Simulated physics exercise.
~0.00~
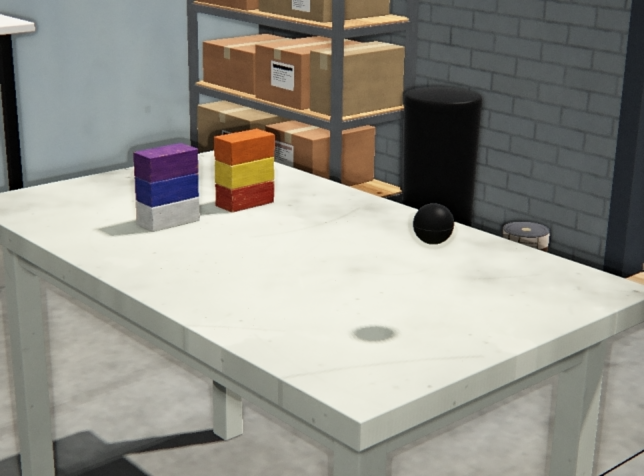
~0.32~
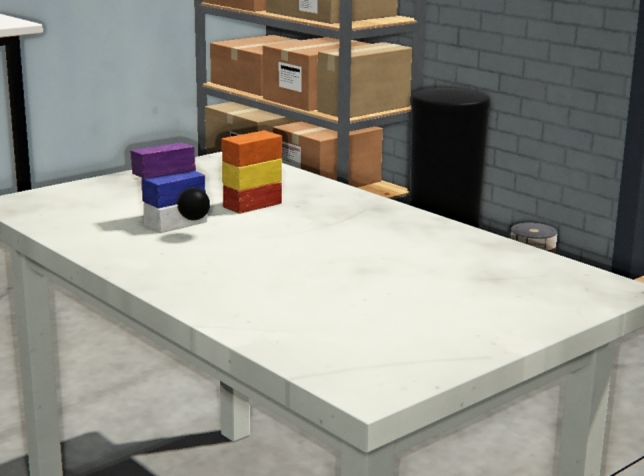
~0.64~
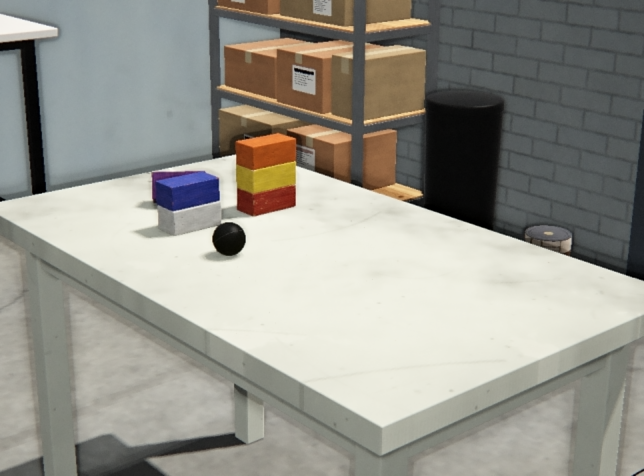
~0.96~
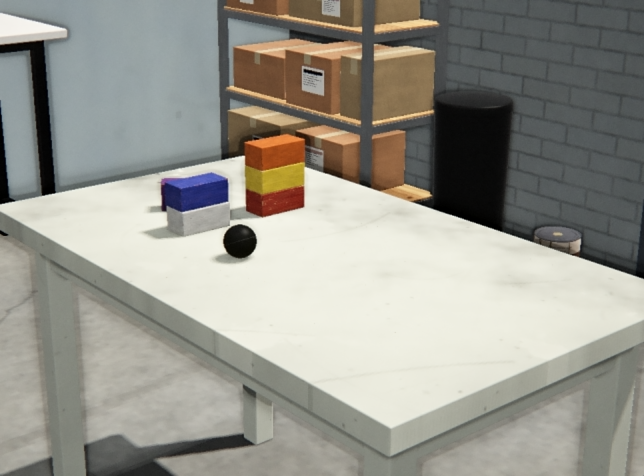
White table with two stacks of coloured blocks, a black ball striking the left stack and the purple top block falling behind.
